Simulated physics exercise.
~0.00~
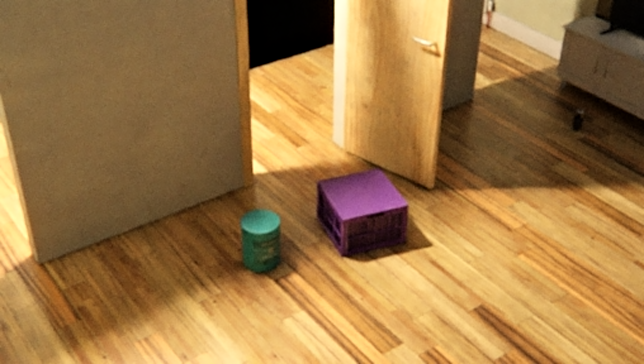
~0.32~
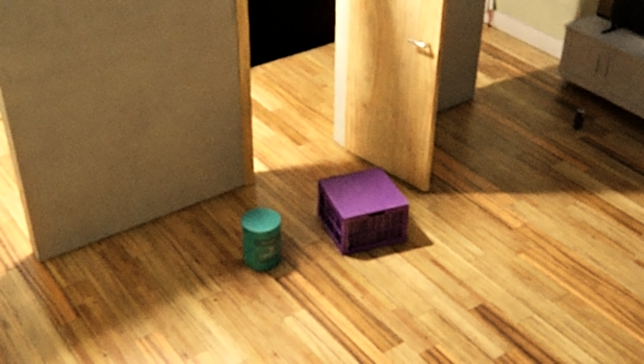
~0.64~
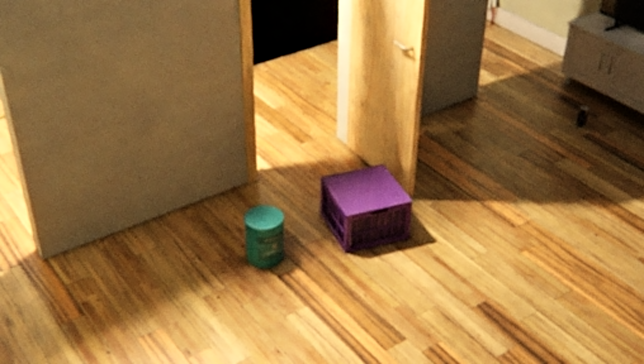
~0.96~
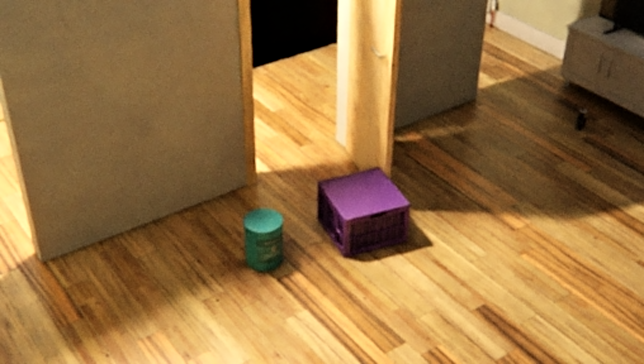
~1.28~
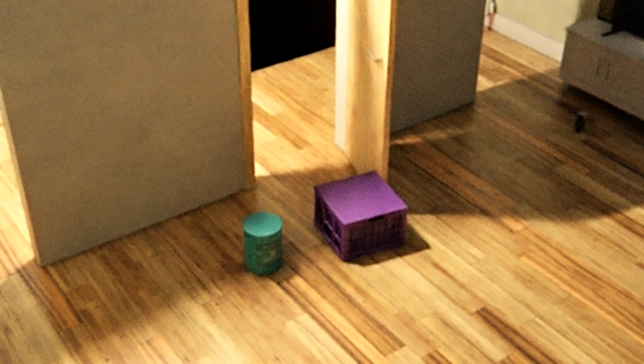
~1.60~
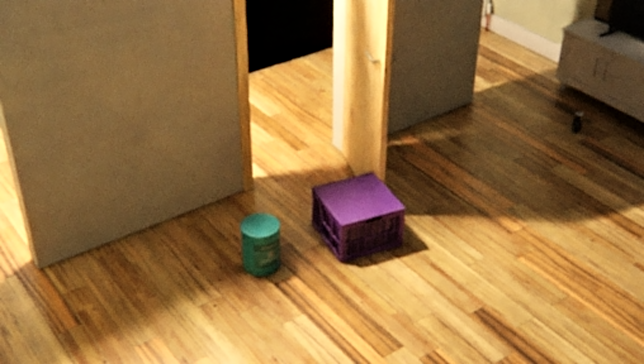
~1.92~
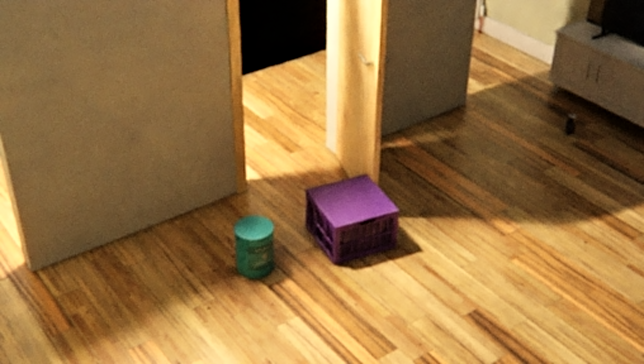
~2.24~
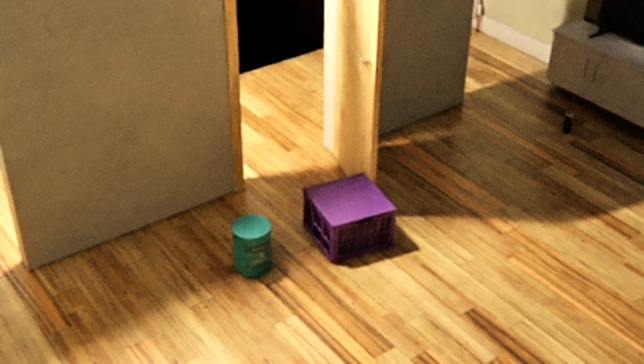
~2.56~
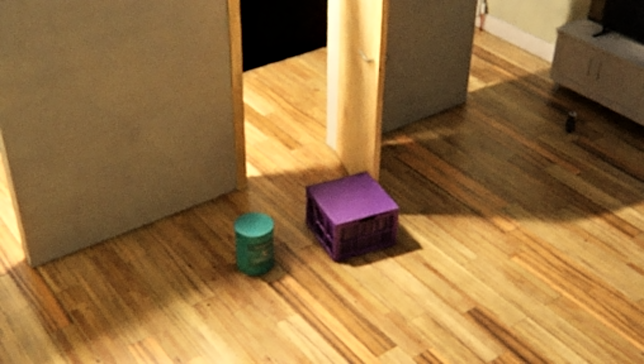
A pale wooden door stands wide open in a doorway between grey walls, seen from above in a room with a striped wooden floor, as the view sways slightly. A purple crate-like chest sits in front of the door, with a turquoise pail to its left and a low grey cabinet at the upper right. With no one in sight, the door swings leftward towards its frame, its face narrowing from view. As it reaches the chest, the chest shifts very slightly. The door then stops, still well open, blocked by the chest, while the pail remains where it was.
